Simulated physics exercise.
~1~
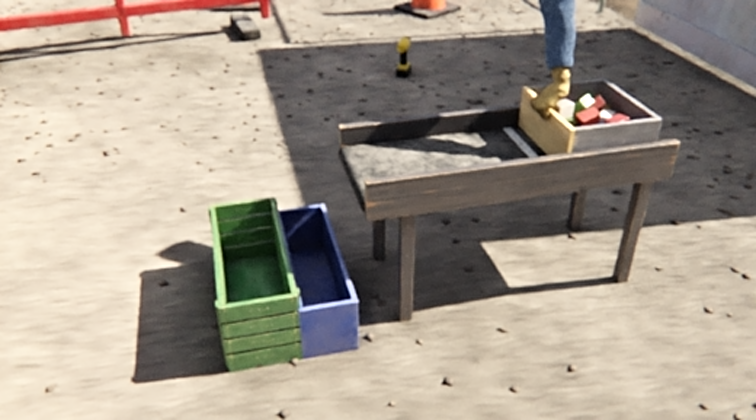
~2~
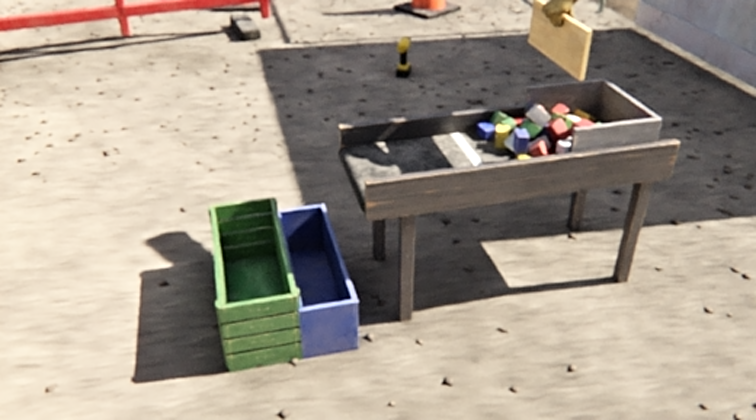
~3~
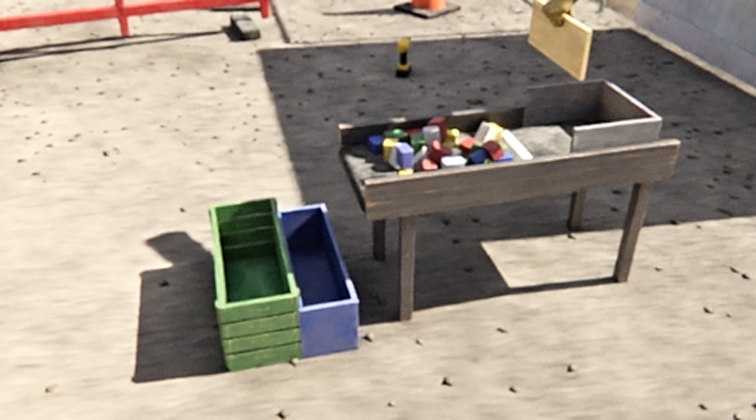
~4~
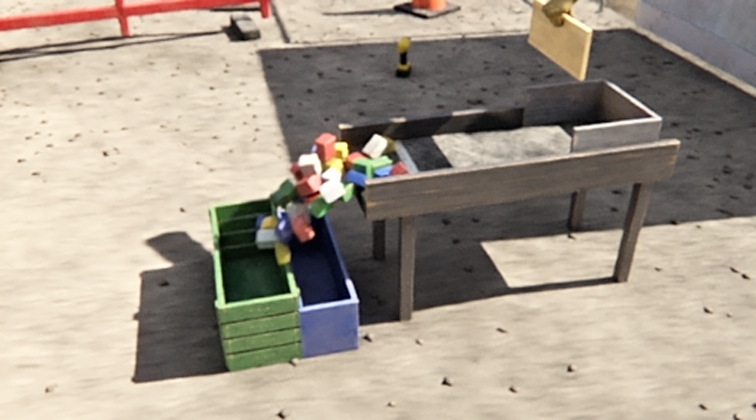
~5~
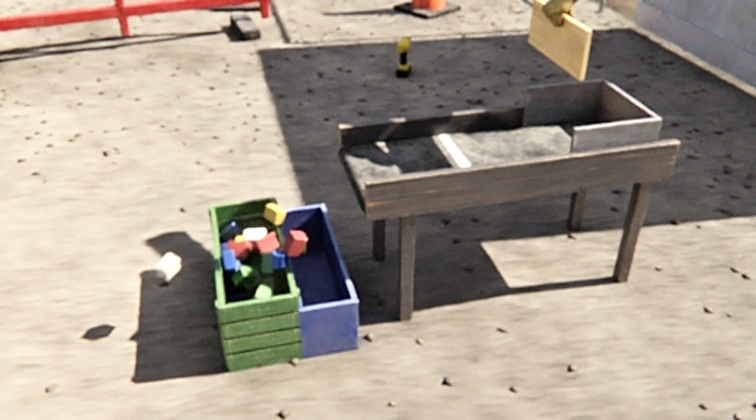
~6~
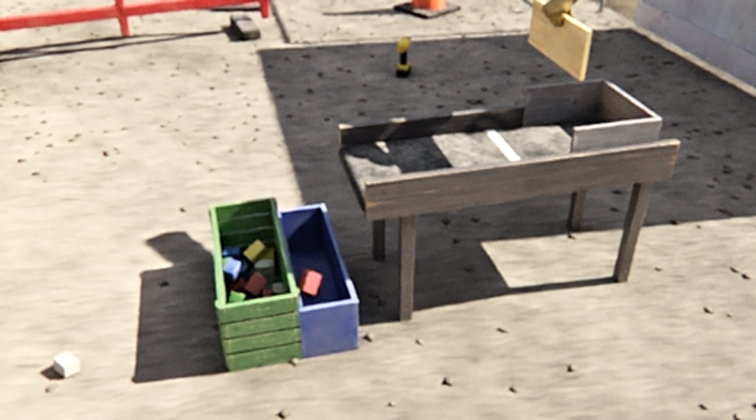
Coloured toy bricks riding a belt left from a grey pen after its gate lifts, most dropping into the green box, one landing on the ground.
